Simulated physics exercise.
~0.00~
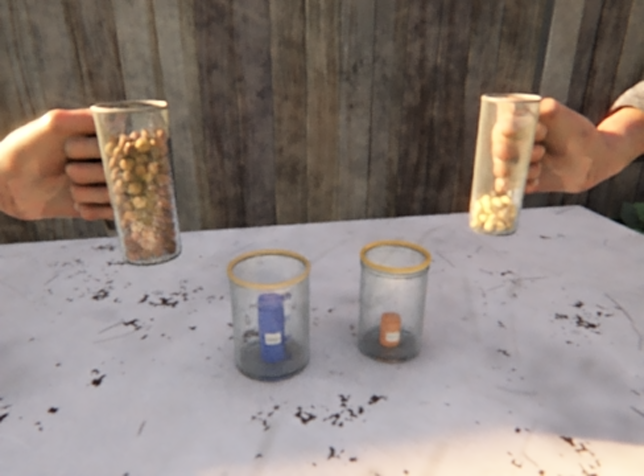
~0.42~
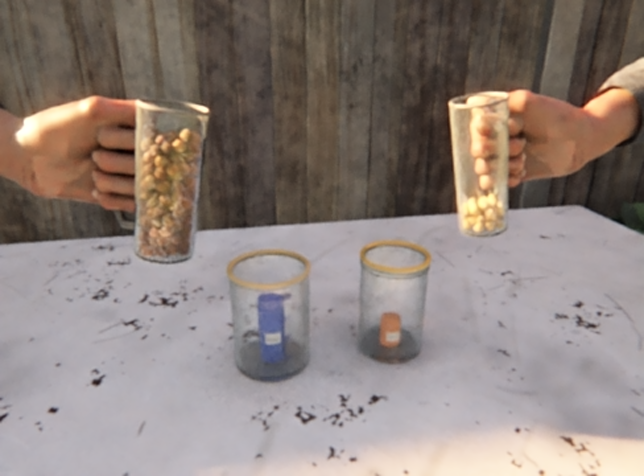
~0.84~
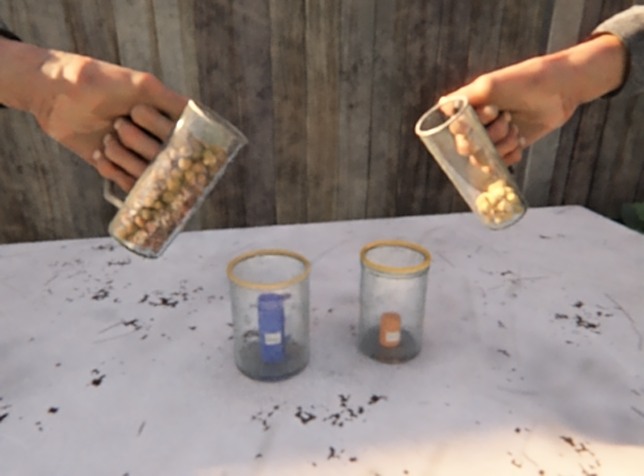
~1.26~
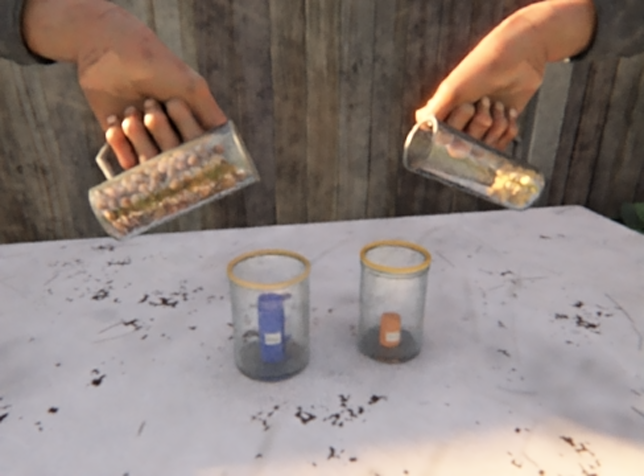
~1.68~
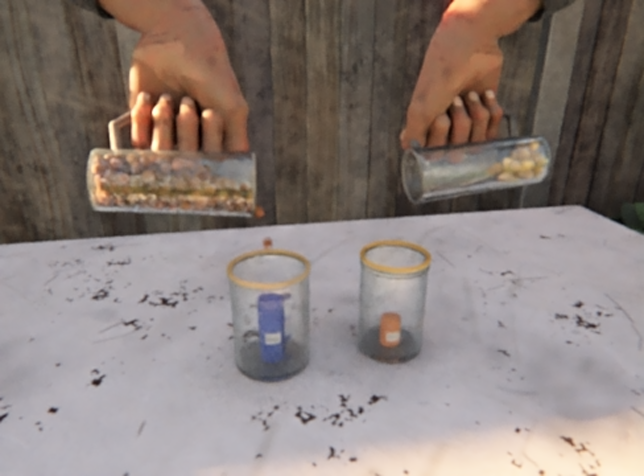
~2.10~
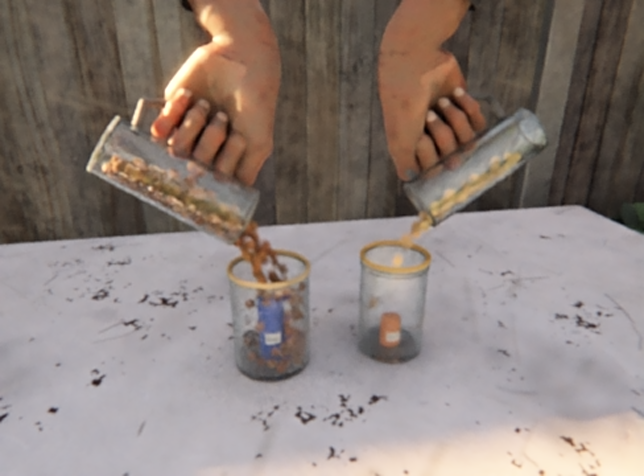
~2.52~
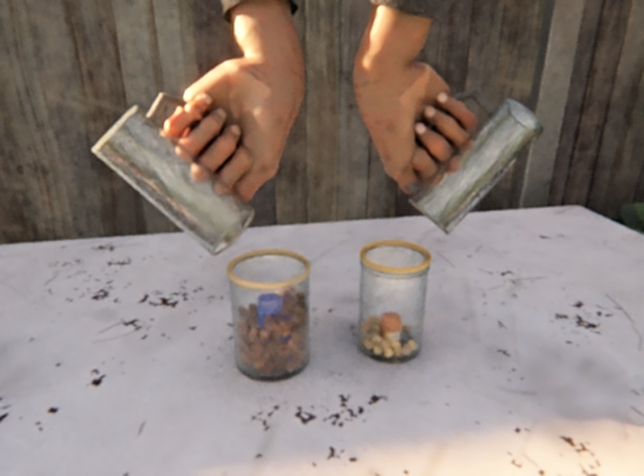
On a speckled white table, two hands tip nuts from glass cups into two containers, leaving the blue and orange objects showing.
